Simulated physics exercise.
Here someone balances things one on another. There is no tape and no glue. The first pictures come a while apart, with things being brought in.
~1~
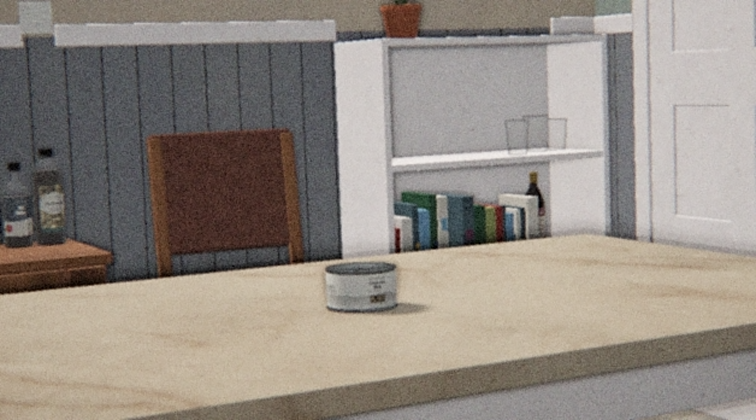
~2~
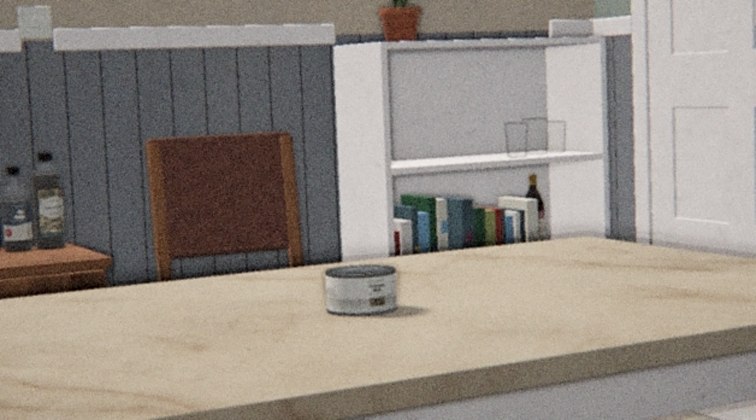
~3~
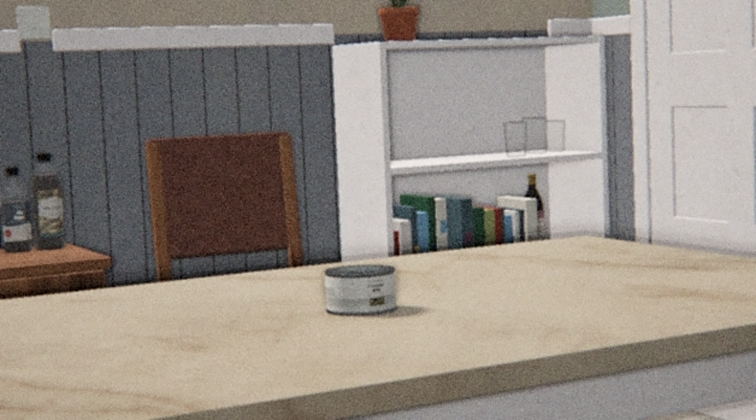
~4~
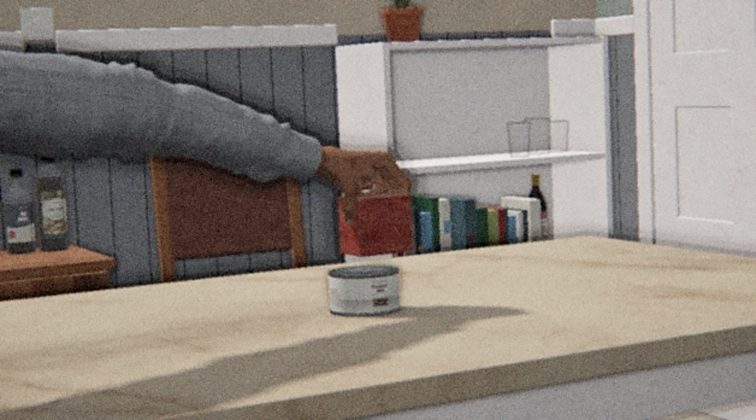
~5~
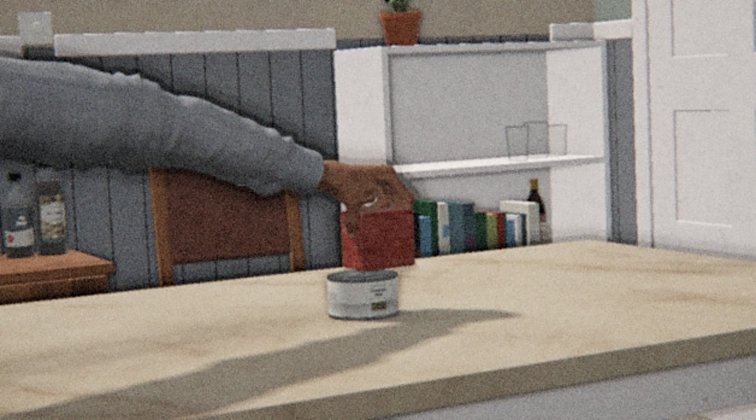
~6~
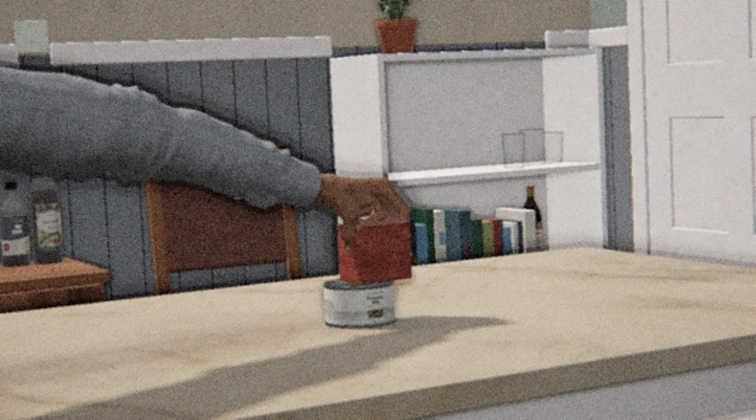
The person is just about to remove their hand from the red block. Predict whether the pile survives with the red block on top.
I'd say it stays put.
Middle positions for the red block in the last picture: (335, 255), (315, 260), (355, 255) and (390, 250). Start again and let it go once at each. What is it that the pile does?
Lab note - try 1: No collapse; try 2: Collapse; try 3: No collapse; try 4: Collapse.
Then, 0.90 s later than the last frame, all is still.
Then, 2.10 s later than the last frame, red block resting near (375, 252).
When it is over, both as before. End places, in pixels of the last picture, red block near (375, 252). The pile keeps its balance.
